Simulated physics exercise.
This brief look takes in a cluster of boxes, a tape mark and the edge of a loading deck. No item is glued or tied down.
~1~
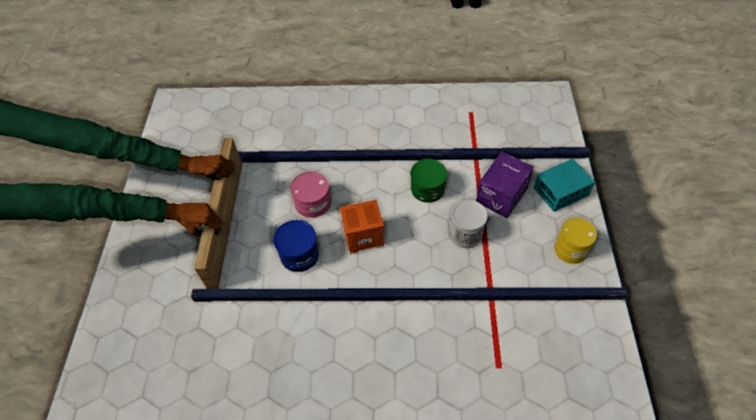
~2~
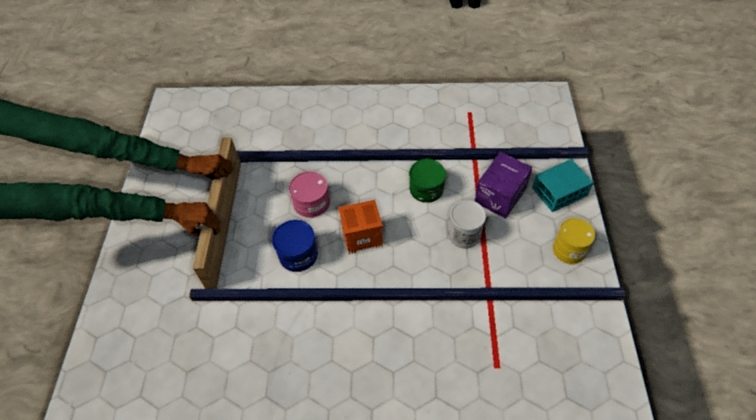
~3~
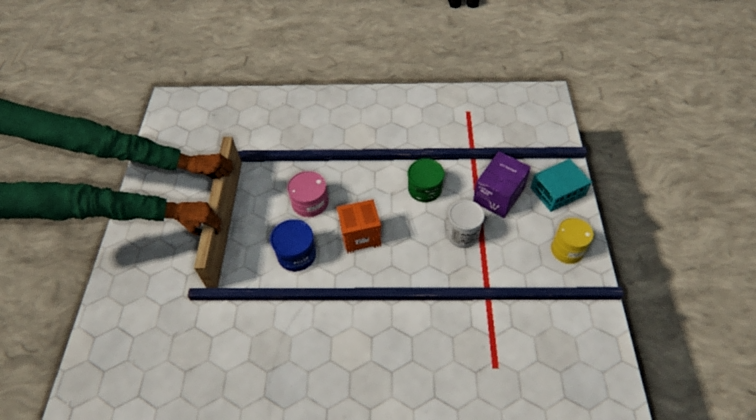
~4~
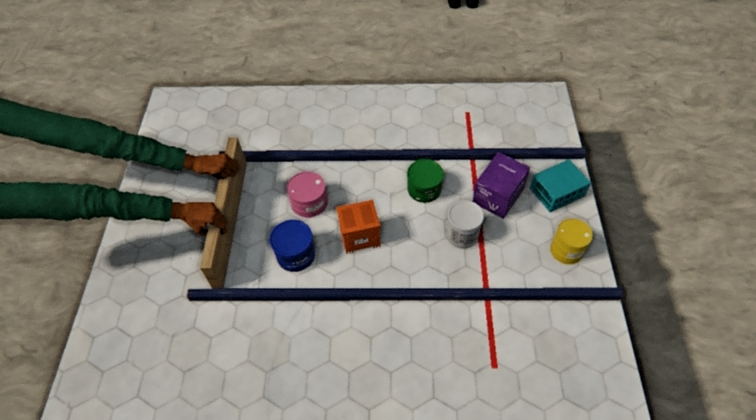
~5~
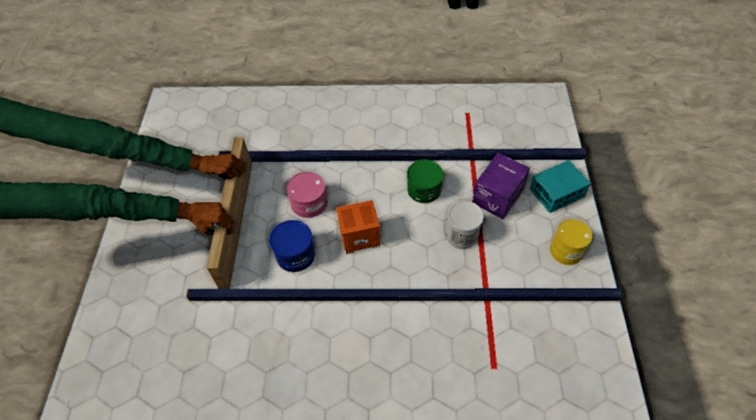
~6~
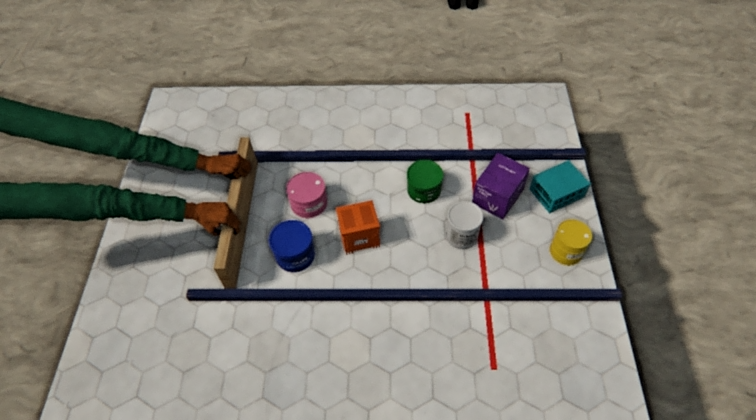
On a pale tiled deck with a red tape line, two green-sleeved arms held a wooden plank still, then slid it slightly right toward the scattered colourful boxes and canisters, which barely moved.
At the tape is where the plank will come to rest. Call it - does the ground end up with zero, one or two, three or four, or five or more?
The ground ends up with zero.
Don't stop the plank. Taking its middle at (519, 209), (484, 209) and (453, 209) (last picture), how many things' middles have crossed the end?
Respectively, 2, 0 and 0.
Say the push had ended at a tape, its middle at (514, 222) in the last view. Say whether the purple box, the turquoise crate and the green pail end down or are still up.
Going one by one, the purple box is still up, the turquoise crate goes down, the green pail is still up.
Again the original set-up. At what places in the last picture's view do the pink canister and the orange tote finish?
In the last picture they sit at about (497, 195) and about (520, 220).
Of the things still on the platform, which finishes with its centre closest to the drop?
The turquoise crate ends nearest.
Early on, none off yet; turquoise crate at rest near (559, 186); yellow canister at rest near (570, 243); purple box at rest near (500, 186).
Finally, the number that fall off is zero.
